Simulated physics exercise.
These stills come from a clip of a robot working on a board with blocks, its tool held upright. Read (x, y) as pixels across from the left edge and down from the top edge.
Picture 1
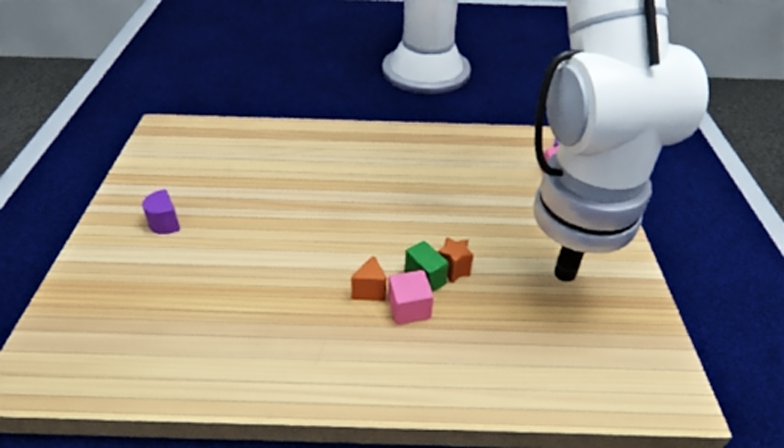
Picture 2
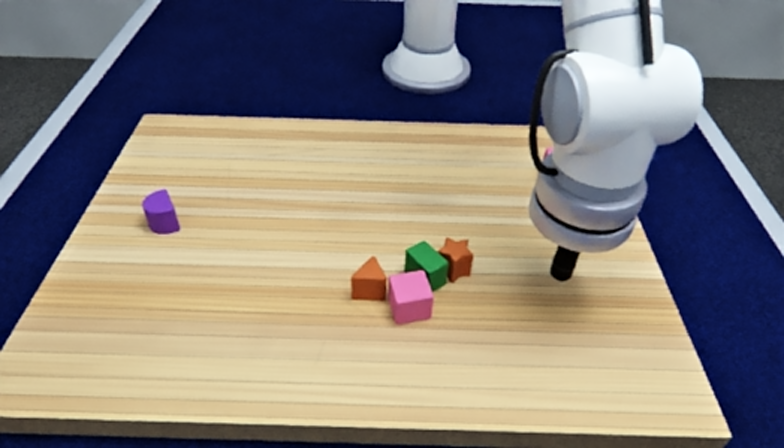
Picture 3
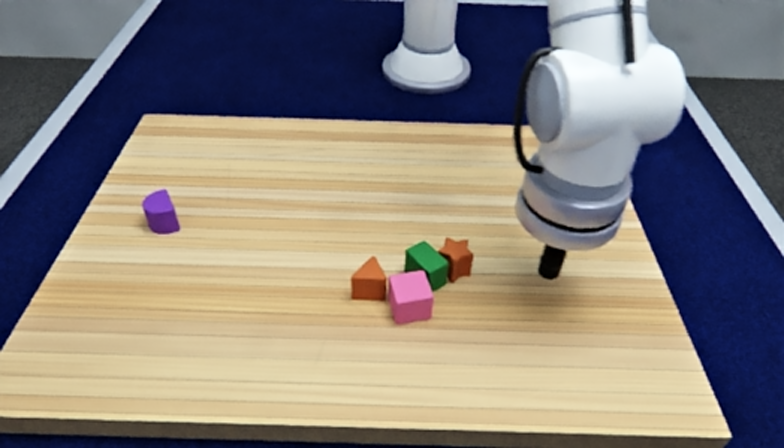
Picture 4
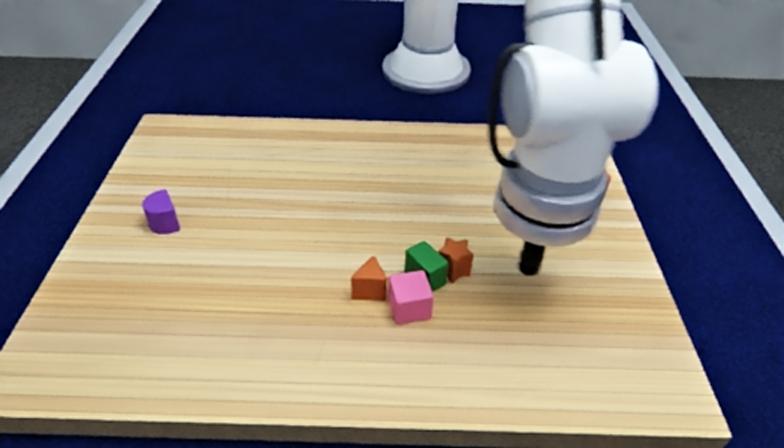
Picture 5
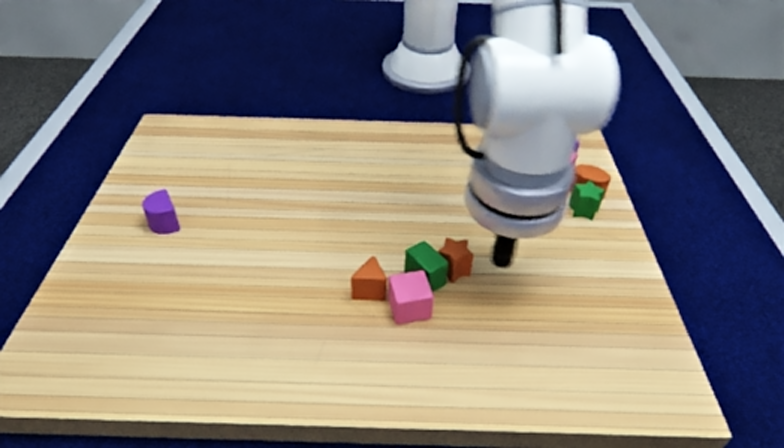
On a wooden board, a white robot arm moving its black tip left toward an orange star while the clustered blocks stay still.
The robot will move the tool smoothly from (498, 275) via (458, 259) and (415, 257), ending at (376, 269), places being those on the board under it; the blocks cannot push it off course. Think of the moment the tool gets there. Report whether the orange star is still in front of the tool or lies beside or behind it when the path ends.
It is driven along in front.
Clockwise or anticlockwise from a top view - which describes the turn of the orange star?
Viewed from above: Anti-clockwise.
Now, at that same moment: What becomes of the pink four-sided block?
That block is going to get moved.
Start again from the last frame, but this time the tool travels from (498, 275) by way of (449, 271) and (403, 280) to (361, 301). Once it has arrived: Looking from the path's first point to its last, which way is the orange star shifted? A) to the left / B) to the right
B.
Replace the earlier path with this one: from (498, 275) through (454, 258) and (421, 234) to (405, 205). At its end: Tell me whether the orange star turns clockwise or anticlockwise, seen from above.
Its spin: Anticlockwise.
The first path, step by step. One third of the way, tool at (459, 245); green oblong block at (417, 256), turned 25° anticlockwise; orange star at (440, 243), turned 15° anticlockwise.
Two thirds of the way, tool at (416, 243); orange triangular block at (356, 276), turned 15° clockwise; pink four-sided block at (398, 297), turned 20° anticlockwise; green oblong block at (388, 268), turned 60° anticlockwise; orange star at (398, 247), turned 45° anticlockwise.
At the end, tool at (376, 256); orange triangular block at (330, 289), turned 25° clockwise; pink four-sided block at (391, 313), turned 40° anticlockwise; green oblong block at (367, 290), turned 90° anticlockwise; orange star at (362, 266), turned 75° anticlockwise.
